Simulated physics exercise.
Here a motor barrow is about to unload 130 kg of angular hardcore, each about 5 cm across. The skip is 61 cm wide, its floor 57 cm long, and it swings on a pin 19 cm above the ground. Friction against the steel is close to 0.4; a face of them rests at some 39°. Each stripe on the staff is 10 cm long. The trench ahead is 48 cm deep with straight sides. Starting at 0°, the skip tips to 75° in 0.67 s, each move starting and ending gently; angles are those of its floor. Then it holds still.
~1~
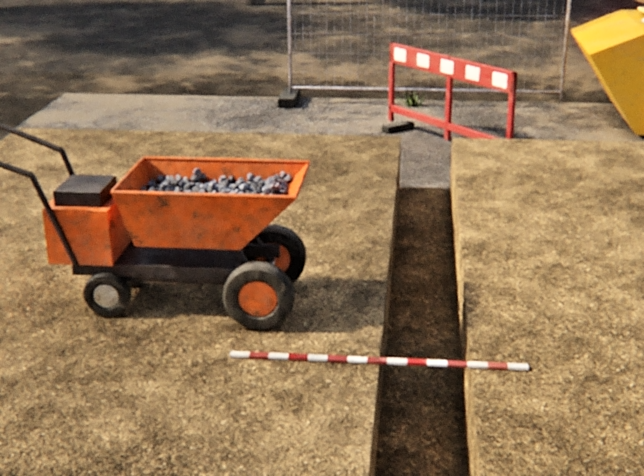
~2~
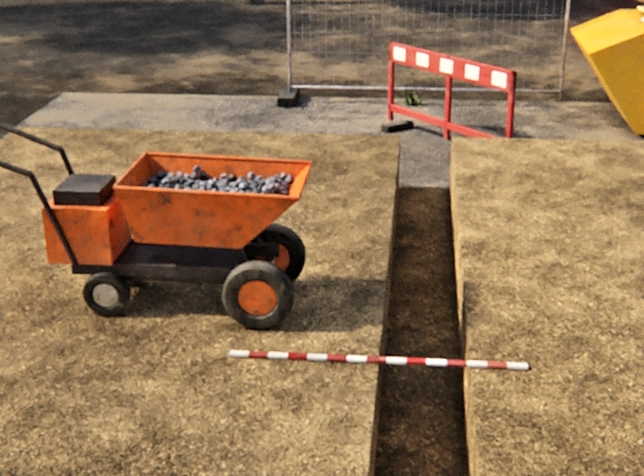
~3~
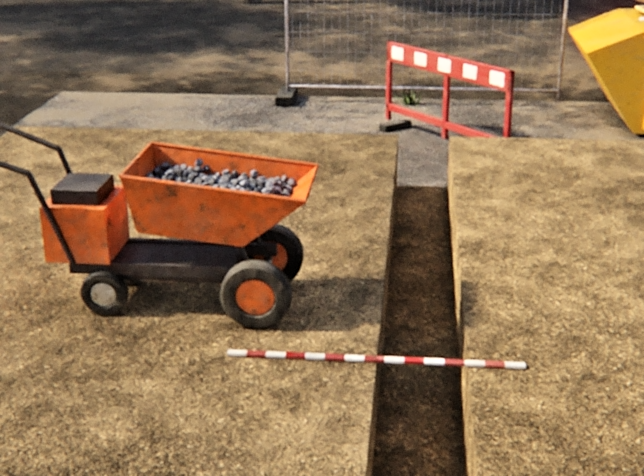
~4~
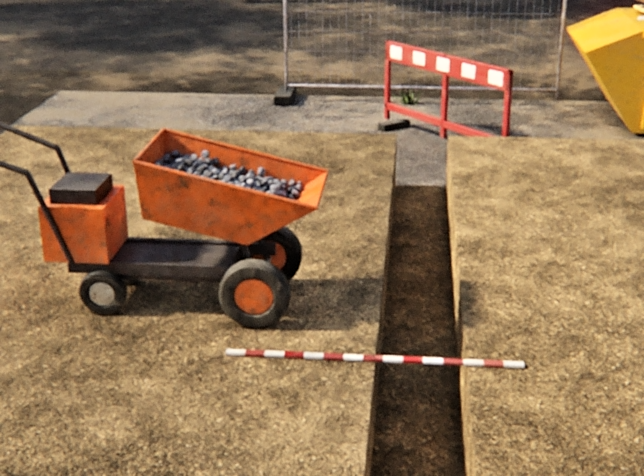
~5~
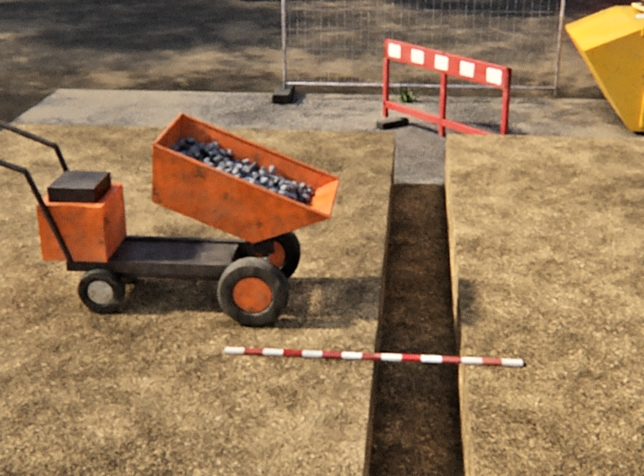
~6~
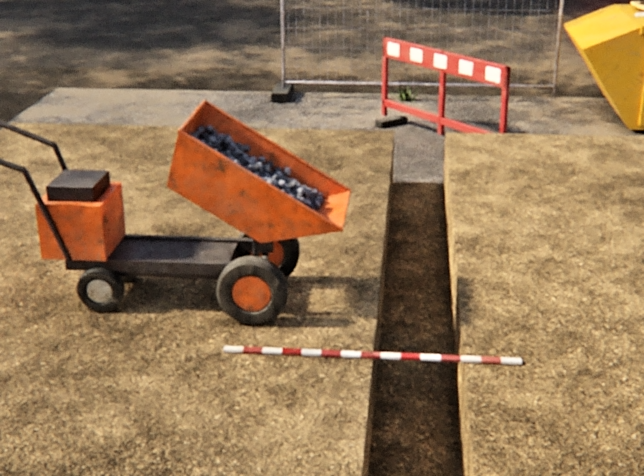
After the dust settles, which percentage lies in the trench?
About 100 per cent.
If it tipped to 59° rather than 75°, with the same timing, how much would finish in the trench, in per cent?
It would be near 60 per cent.
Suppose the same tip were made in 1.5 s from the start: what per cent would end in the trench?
In that case some 100 per cent.
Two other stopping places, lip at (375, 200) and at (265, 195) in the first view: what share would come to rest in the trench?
Near 30 per cent from the first place, 70 from the second.
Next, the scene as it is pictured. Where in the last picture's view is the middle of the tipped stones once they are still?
Near (426, 371).
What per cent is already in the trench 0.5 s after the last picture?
About 35 per cent by then.
Then, 0.2 s after the last picture the floor is at 63°, 100 % in the skip; the foremost stones are at (359, 249).
Then, 0.5 s after the last picture the floor is at 75°, 67 % in the skip, 33 % in the trench; the foremost stones are at (442, 371).
Then, 0.8 s after the last picture the floor is at 75°, 6 % in the skip, 94 % in the trench; the foremost stones are at (465, 360).
Then, 2.8 s after the last picture the floor is at 75°, 0 % in the skip, 100 % in the trench; the foremost stones are at (466, 338).
